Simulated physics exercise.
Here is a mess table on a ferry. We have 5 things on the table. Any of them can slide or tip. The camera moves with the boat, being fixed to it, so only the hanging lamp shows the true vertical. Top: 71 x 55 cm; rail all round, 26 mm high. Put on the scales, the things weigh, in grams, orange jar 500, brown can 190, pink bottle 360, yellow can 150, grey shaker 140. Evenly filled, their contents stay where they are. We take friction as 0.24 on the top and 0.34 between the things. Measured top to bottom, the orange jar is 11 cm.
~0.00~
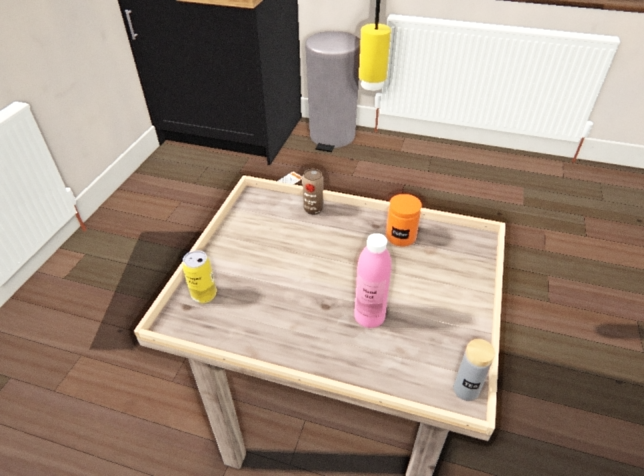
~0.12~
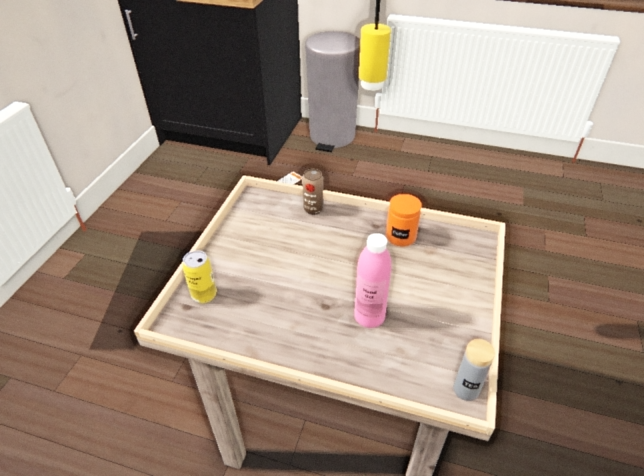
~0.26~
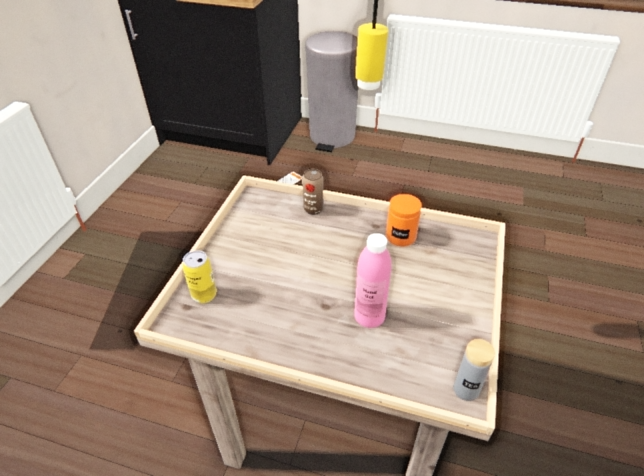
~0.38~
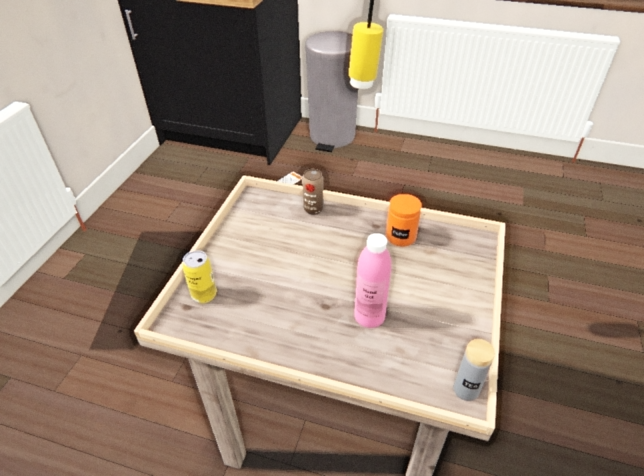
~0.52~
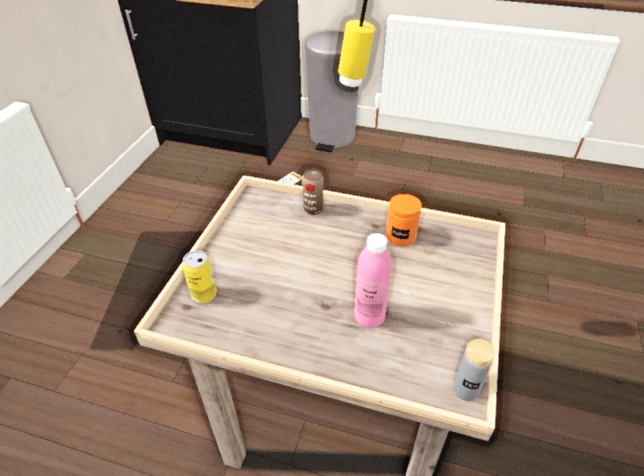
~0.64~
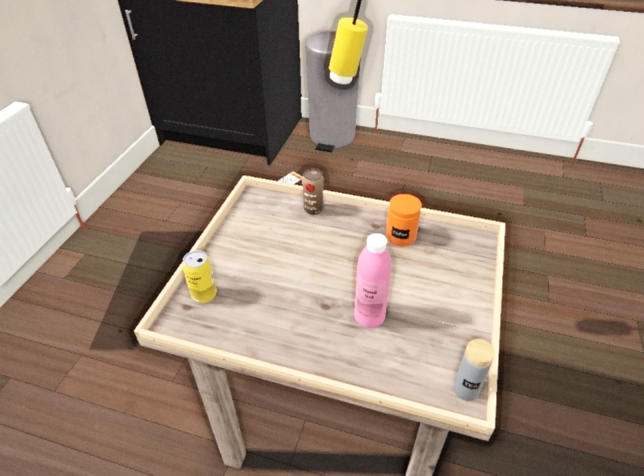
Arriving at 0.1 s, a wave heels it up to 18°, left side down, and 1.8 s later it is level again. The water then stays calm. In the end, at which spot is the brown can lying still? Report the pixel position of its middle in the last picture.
The brown can lies still near (256, 182).
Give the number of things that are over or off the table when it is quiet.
The number is 0.
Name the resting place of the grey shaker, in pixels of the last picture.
End point: Approx. (385, 349).
After 1.14 s, heel 17°, left side down; brown can moved 5 cm near (297, 190); yellow can moved 5 cm; pink bottle moved 5 cm.
After 1.24 s, heel 15°, left side down; brown can moved 7 cm near (287, 188); grey shaker moved 8 cm; pink bottle moved 8 cm.
After 1.44 s, heel 9°, left side down; brown can moved 13 cm near (266, 184); grey shaker moved 14 cm; pink bottle moved 13 cm.
In the end (2.4 s), not toppled but over 5 cm from the start, orange jar, brown can, pink bottle and grey shaker; the last one under 5 cm from the start. In the last view, brown can near (256, 182).
